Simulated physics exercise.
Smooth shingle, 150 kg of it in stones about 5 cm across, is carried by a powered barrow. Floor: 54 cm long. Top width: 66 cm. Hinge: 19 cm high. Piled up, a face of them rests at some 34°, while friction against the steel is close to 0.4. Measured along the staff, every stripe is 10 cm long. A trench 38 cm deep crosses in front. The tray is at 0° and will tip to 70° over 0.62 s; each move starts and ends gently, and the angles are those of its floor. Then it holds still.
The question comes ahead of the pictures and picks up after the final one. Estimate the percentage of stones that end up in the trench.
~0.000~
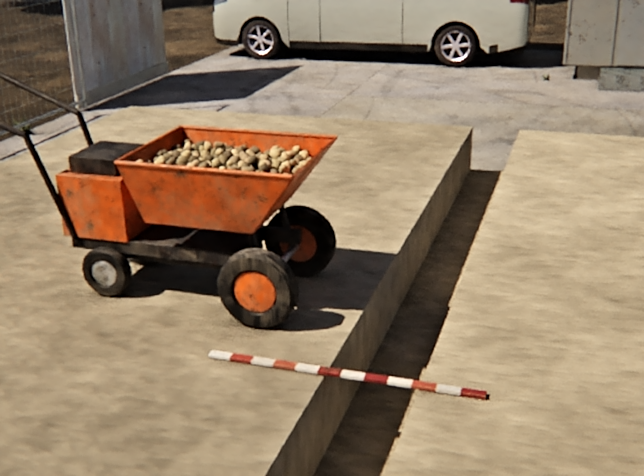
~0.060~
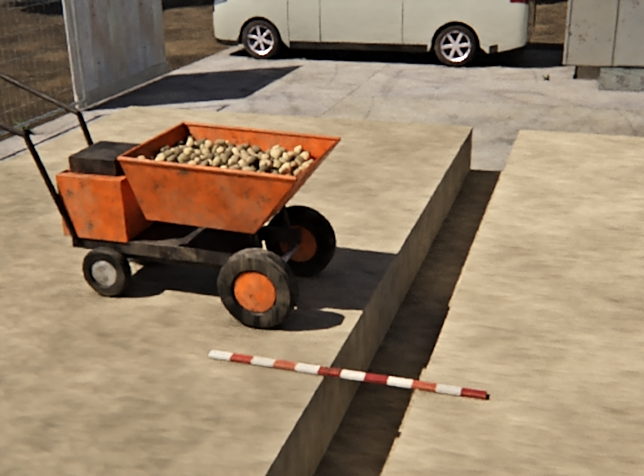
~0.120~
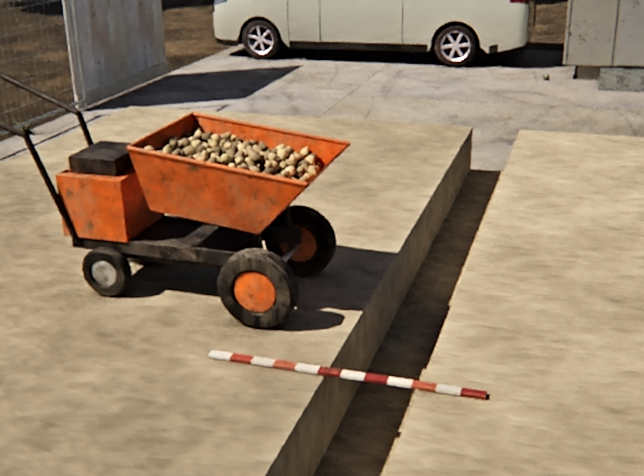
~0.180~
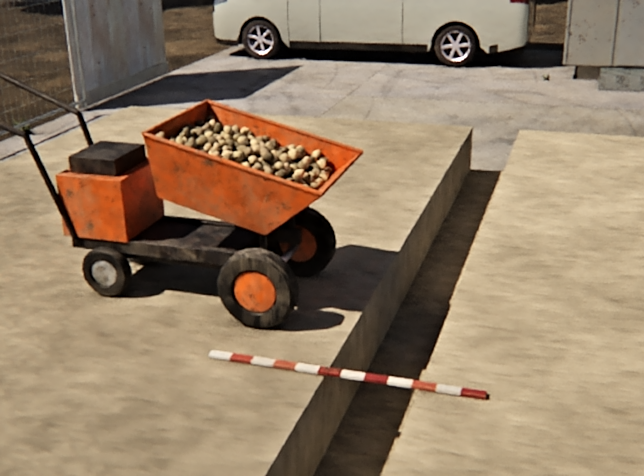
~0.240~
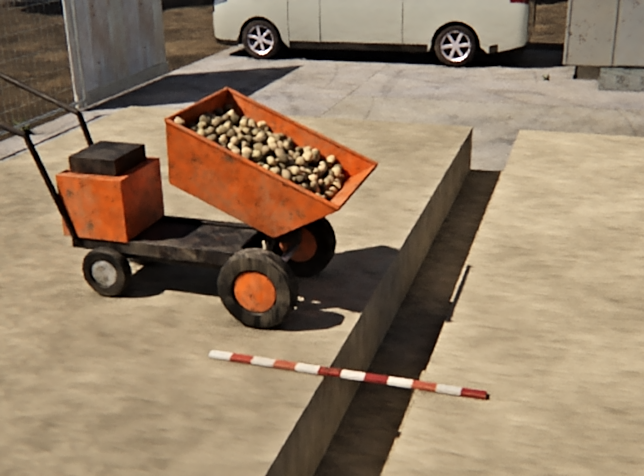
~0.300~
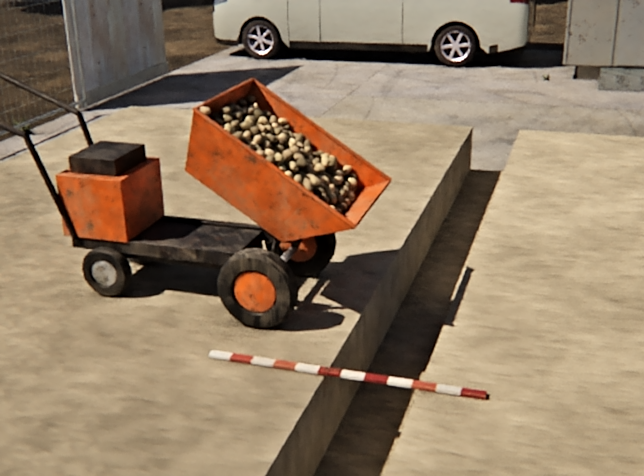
Roughly 44 per cent.
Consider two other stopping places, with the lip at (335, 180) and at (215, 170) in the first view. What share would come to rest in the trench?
15 and 90 %.
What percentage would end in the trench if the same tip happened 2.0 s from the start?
I'd put it at roughly 70 per cent.
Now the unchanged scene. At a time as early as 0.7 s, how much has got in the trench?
About 20 per cent by then.
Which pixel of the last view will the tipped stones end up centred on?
Resting centre: About (469, 318).
After 0.5 s the floor is at 58°; 100 % in the tray; the foremost stones are at (374, 249).
After 0.7 s the floor is at 70°; 67 % in the tray, 18 % in the trench, 15 % past the trench; the foremost stones are at (479, 323).
After 1.1 s the floor is at 70°; 15 % in the tray, 29 % in the trench, 56 % past the trench; the foremost stones are past the picture's edge.
After 3.0 s the floor is at 70°; 0 % in the tray, 44 % in the trench, 56 % past the trench; the foremost stones are past the picture's edge.
